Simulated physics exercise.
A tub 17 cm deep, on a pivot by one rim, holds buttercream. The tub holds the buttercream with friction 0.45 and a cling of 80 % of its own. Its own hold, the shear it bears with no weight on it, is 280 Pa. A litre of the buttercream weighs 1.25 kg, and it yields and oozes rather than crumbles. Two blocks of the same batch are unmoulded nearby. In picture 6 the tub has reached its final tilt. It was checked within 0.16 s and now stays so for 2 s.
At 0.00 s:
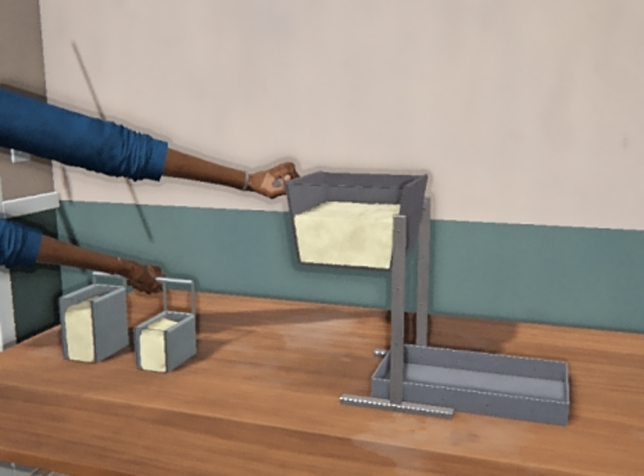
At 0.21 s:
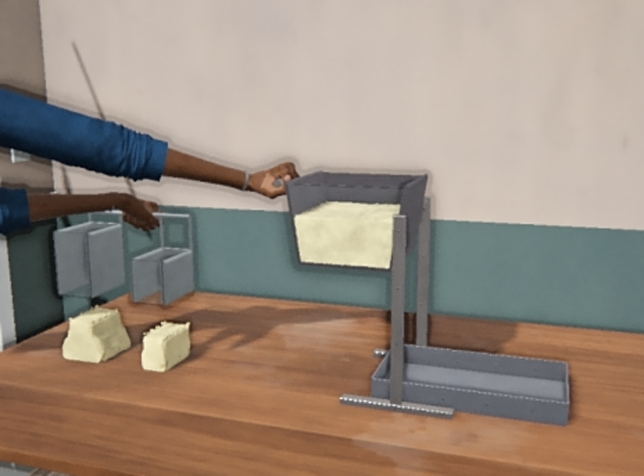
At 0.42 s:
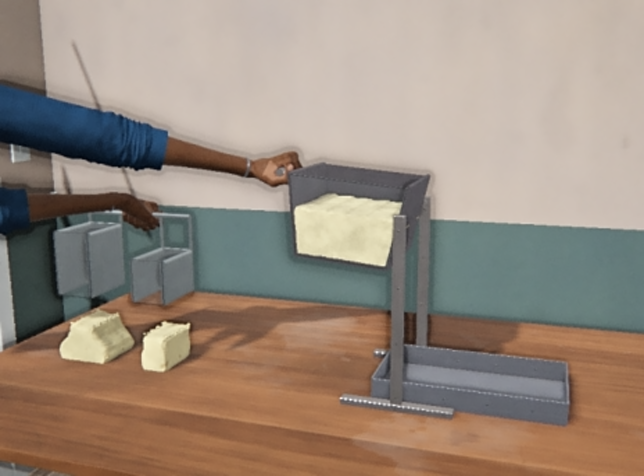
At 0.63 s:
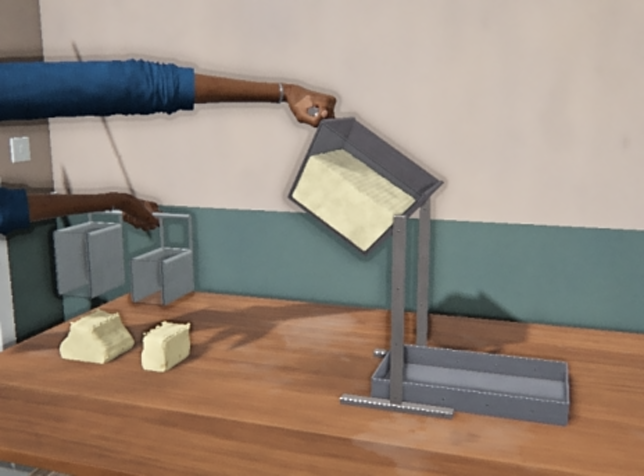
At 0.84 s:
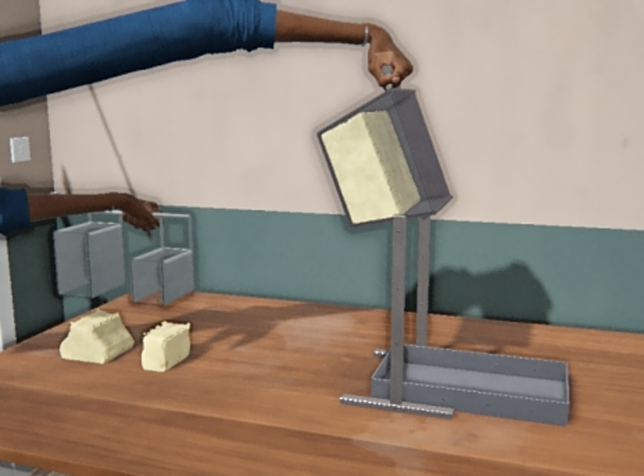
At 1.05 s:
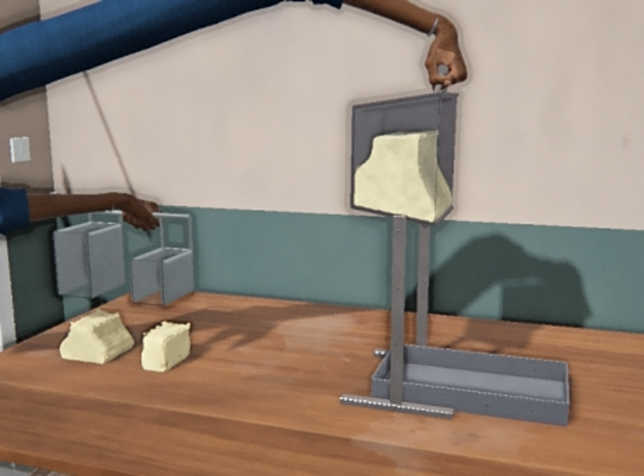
A hand lifted two small moulds off pale blocks of buttercream, which sagged slightly, then another hand raised one side of a grey tub until it stood on edge, its buttercream bulging at the open side.
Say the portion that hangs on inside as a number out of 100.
About 38 %.
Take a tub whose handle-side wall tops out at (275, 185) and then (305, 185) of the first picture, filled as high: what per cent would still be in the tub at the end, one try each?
In that order: 35 %, 45 %.
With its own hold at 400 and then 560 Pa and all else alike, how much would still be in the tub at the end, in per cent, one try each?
In that order: 45 %, 55 %.
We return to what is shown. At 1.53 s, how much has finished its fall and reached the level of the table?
About 45 %.
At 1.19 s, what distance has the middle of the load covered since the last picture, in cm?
About 7 cm.
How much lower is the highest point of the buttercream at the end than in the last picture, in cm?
Some 10 cm.
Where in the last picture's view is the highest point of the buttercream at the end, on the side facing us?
Near (386, 186).
After 1.19 s, the tub is at 91 degrees and holds 69 %.
After 1.36 s, the tub is at 91 degrees and holds 41 %.
After 1.53 s, the tub is at 91 degrees and holds 38 %.
After 1.70 s, the tub is at 91 degrees and holds 38 %.
After 3.05 s, at the end, the tub is at 91 degrees and holds 38 %.
